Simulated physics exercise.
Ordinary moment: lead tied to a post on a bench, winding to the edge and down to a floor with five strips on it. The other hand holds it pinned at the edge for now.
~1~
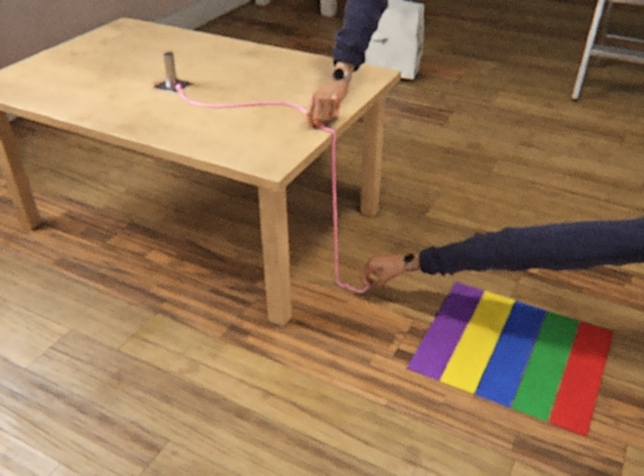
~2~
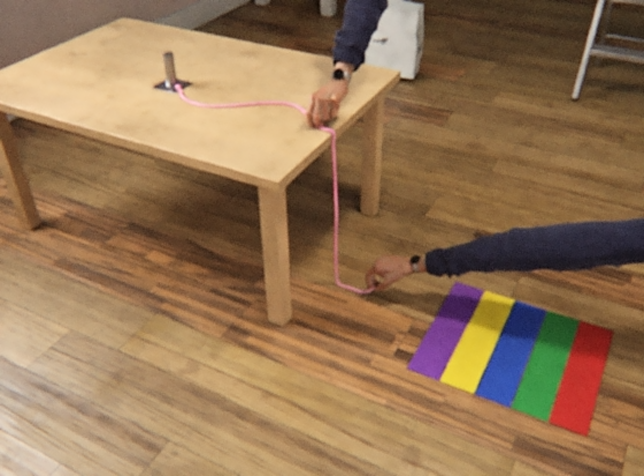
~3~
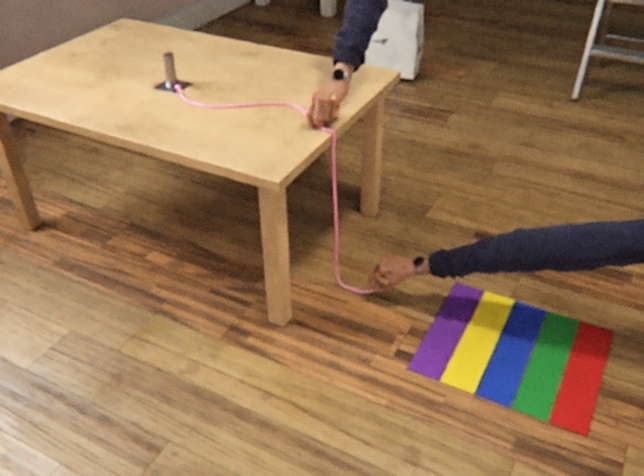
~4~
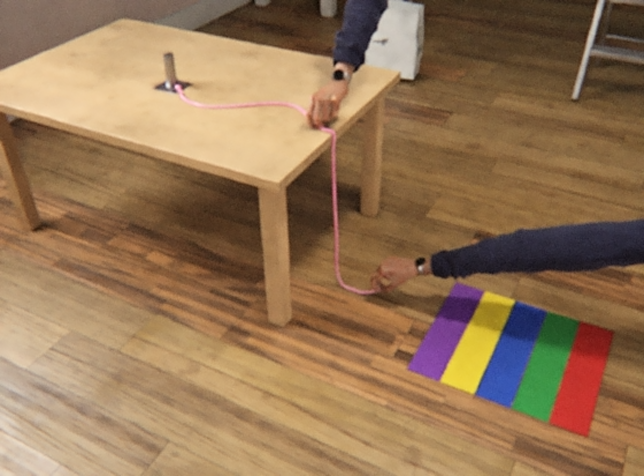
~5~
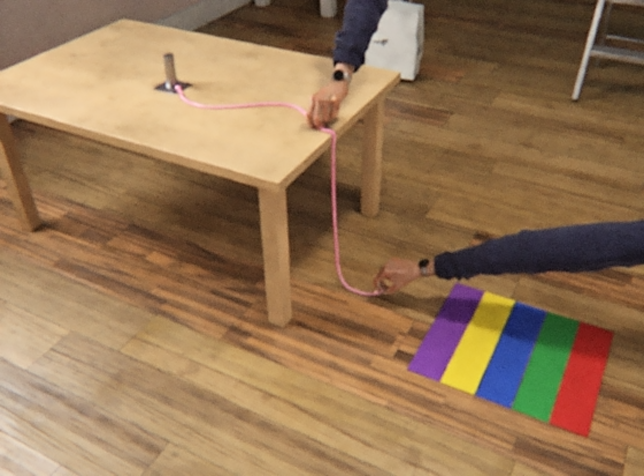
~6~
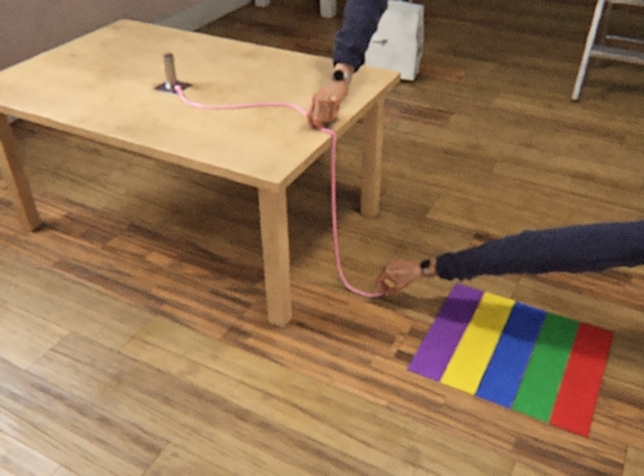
The clip shows a pink cord running from a post across a wooden table and over its edge, pinned there by one hand, while another hand near the floor moves its end slightly right, beside five colored strips.
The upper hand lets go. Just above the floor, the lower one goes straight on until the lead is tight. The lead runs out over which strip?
The blue one.
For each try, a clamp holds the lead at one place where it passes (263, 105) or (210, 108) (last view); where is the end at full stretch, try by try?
(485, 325), then (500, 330).
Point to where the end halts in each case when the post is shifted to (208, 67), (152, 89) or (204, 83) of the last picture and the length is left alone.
The places are (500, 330), (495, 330) and (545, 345).
Early on, end near (461, 317); over purple.
Midway, end near (495, 328); over yellow.
At the end of the slack, end near (515, 335); over blue. It halts on the blue strip.
